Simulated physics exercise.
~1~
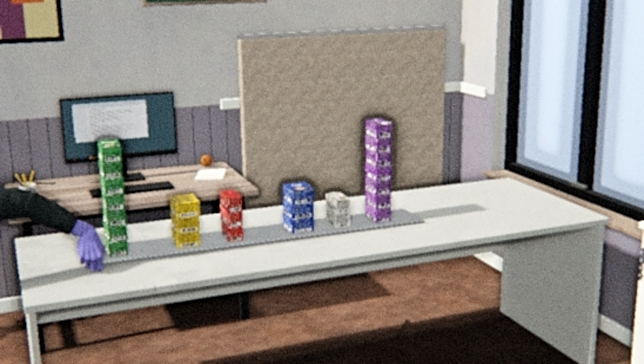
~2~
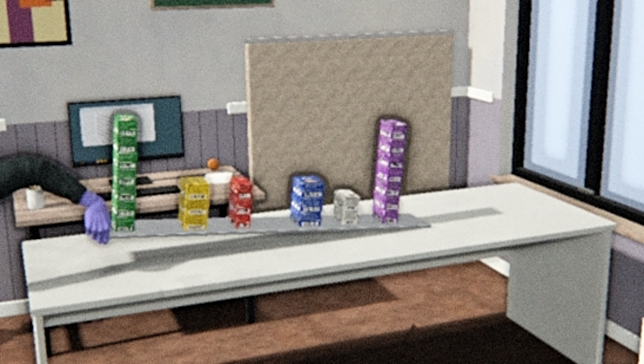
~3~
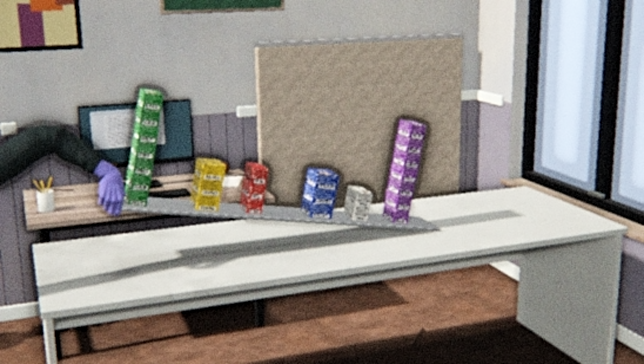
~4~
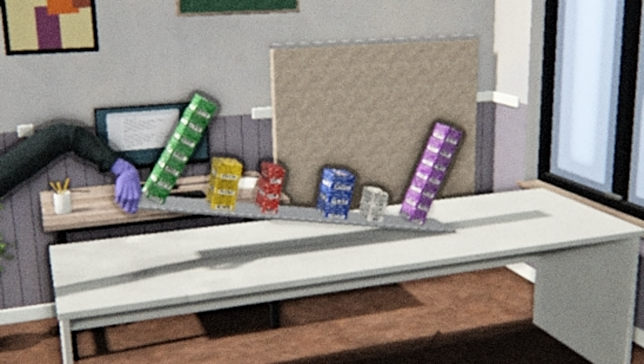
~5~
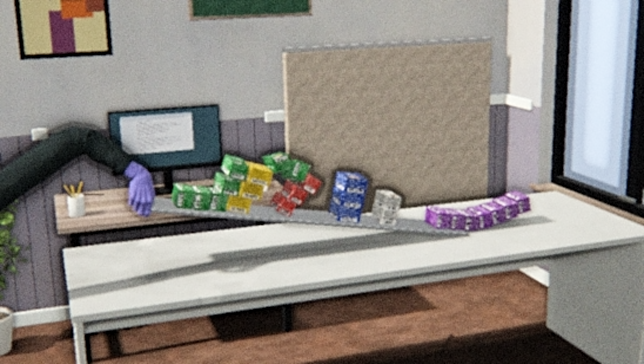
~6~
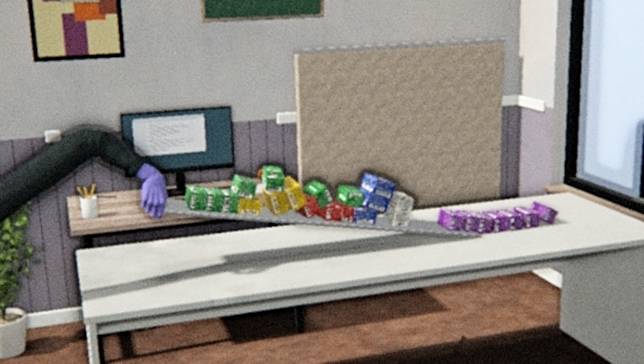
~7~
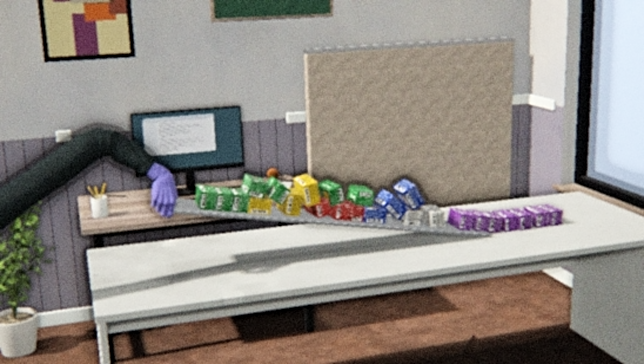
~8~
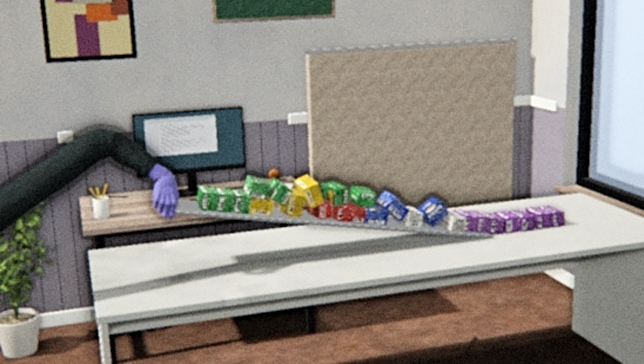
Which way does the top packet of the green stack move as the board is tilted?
The top green packet moves to the right as its stack leans and topples over along the board.
